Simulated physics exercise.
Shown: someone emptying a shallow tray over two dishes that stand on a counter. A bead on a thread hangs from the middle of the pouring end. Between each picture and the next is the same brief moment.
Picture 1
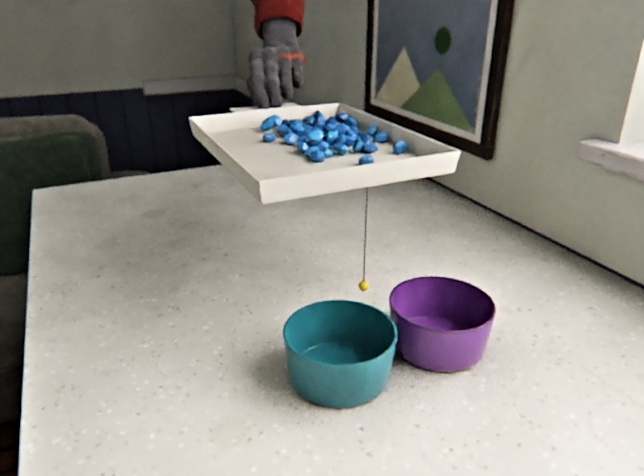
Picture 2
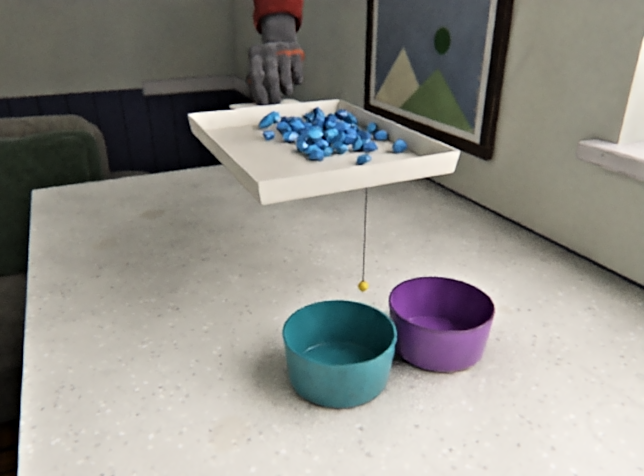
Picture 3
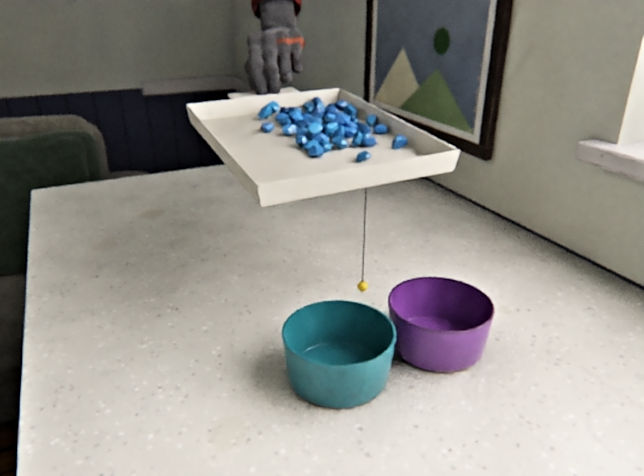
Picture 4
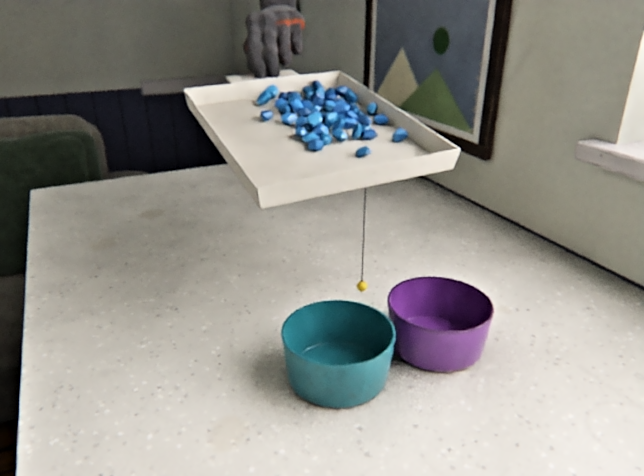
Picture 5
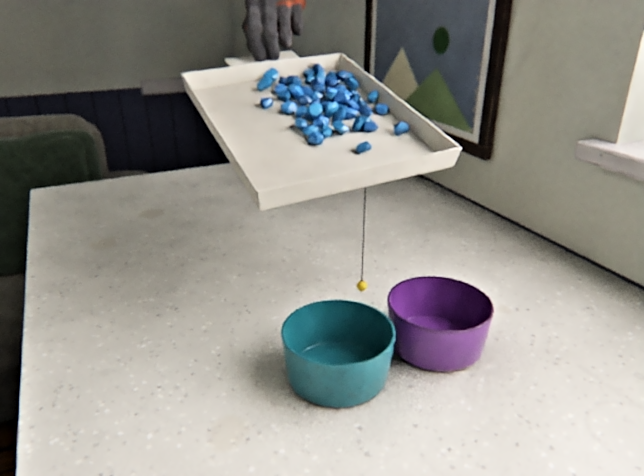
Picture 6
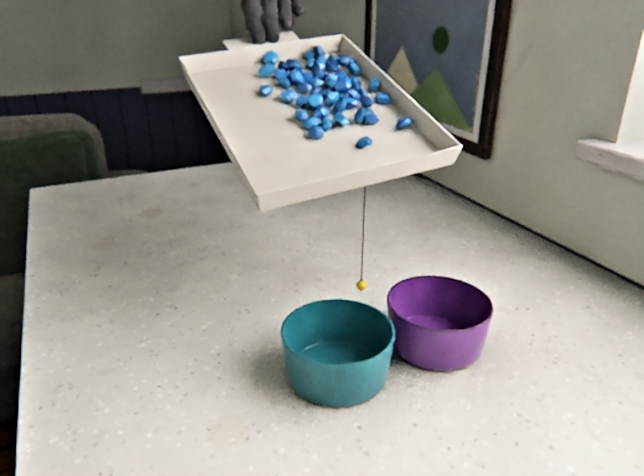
To begin with, a gray hand holds a shallow white tray of blue stones nearly level above a teal dish and a purple dish on a pale counter. The hand then steadily raises the far end, tilting the tray toward the dishes, its front left corner dipping slightly.
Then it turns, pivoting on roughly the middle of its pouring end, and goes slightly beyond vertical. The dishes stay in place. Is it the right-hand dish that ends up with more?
No.
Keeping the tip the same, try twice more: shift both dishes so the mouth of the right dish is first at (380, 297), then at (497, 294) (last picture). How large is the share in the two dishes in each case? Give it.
Around 40 per cent for the first position, around 40 per cent for the second.
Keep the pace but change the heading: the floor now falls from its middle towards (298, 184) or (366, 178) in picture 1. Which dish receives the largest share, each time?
Case one: The dish at left. Case two: The dish at right.
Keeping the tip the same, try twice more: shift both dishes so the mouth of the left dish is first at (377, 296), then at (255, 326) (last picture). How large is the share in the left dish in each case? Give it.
Trial 1 around 0 percent, trial 2 around 20 percent.
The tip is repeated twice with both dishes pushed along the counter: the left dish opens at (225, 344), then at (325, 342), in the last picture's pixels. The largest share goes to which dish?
First place: The rightmost dish. Second place: The leftmost dish.
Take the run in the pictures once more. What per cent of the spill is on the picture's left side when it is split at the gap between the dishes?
Near 70 per cent.
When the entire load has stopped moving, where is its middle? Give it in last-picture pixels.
I'd say the middle ends up at about (332, 376).
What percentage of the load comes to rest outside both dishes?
Roughly 50 percent.
Soon after the last picture, tray tipped steeply; nearly all on the tray; a stray few in the air.
A little later, tray tipped past a quarter turn; about a third on the tray; about a quarter in the left dish; a stray few in the right dish; about a quarter outside both; a small part in the air.
Later still, tray tipped past a quarter turn; about half in the left dish; a stray few in the right dish; about half outside both.
At rest, tray tipped past a quarter turn; about half in the left dish; a stray few in the right dish; about half outside both.
